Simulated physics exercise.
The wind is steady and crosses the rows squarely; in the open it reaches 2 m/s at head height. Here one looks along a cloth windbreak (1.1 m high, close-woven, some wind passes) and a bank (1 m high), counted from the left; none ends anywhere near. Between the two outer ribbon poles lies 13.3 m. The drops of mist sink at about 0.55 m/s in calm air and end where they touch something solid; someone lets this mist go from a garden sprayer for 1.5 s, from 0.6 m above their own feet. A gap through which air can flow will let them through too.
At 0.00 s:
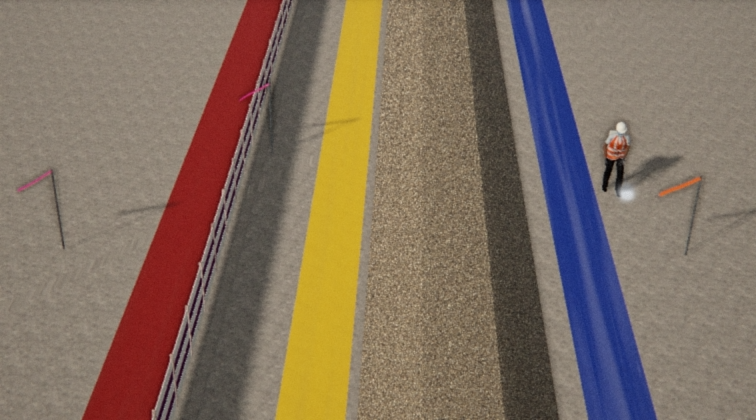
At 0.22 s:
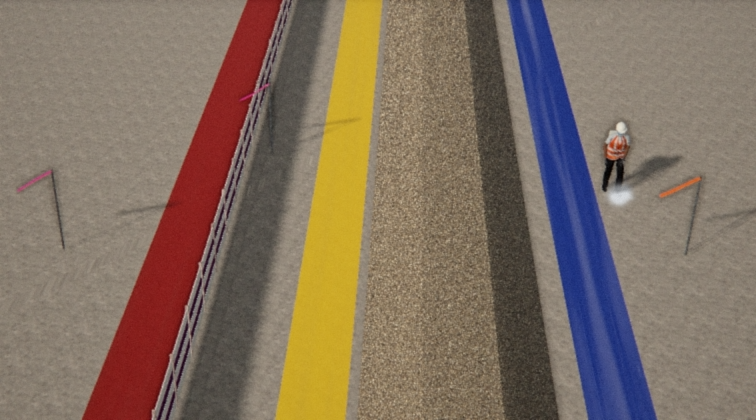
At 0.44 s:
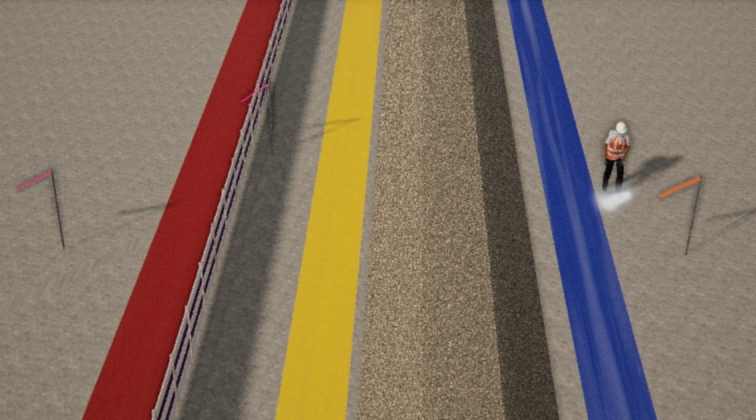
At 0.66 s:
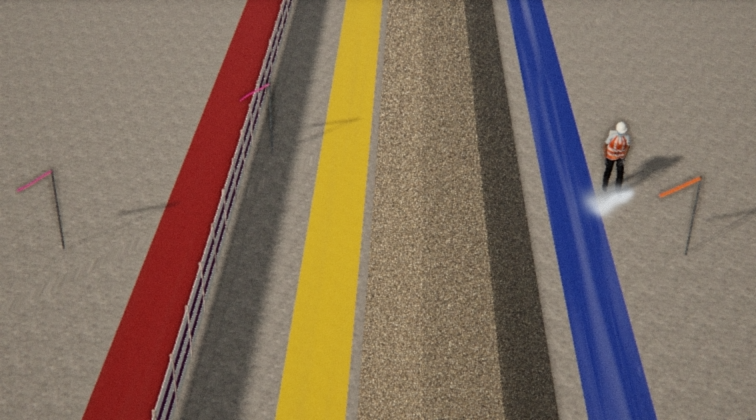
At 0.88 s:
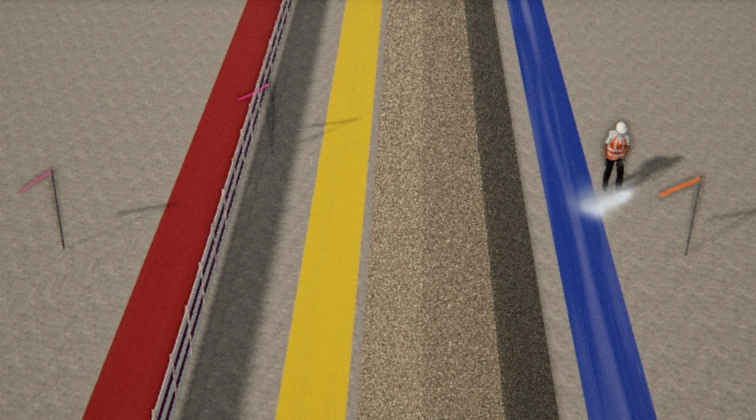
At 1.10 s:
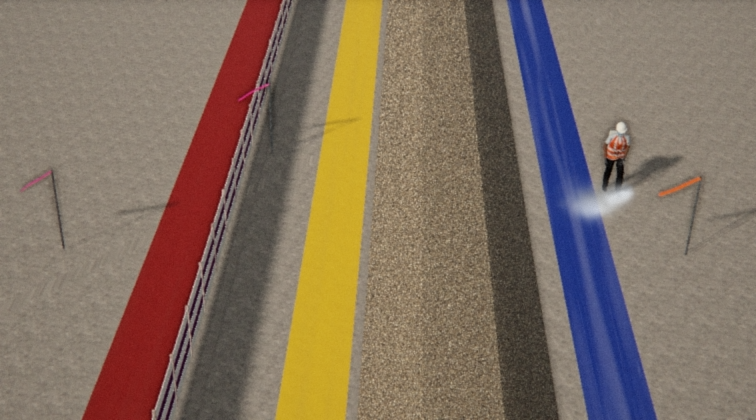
A worker in a white helmet and orange vest stood beside the blue strip and let out a small puff of white mist, which stretched leftward over the blue while the ribbons fluttered slightly.
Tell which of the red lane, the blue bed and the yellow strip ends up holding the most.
The most ends up on the blue one.
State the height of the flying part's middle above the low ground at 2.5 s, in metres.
I'd put it near 0.2 metres.
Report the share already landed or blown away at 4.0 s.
100 per cent.
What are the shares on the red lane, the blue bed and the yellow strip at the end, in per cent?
0 % red, 80 % blue, 0 % yellow.
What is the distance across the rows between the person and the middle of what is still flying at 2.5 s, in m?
The distance is close to 1.0 m.
After 2.5 s, 66 % lies on the blue bed, 0 % on the red lane and 0 % on the yellow strip; 76 % has touched down or left; the middle of what still flies is 0.2 m above the low ground, near (569, 205).
After 4.0 s, 81 % lies on the blue bed, 0 % on the red lane and 0 % on the yellow strip; 98 % has touched down or left.
After 8.0 s, 82 % lies on the blue bed, 0 % on the red lane and 0 % on the yellow strip; 100 % has touched down or left.
After 20.0 s, 82 % lies on the blue bed, 0 % on the red lane and 0 % on the yellow strip; 100 % has touched down or left.
After 45.0 s, 82 % lies on the blue bed, 0 % on the red lane and 0 % on the yellow strip; 100 % has touched down or left.
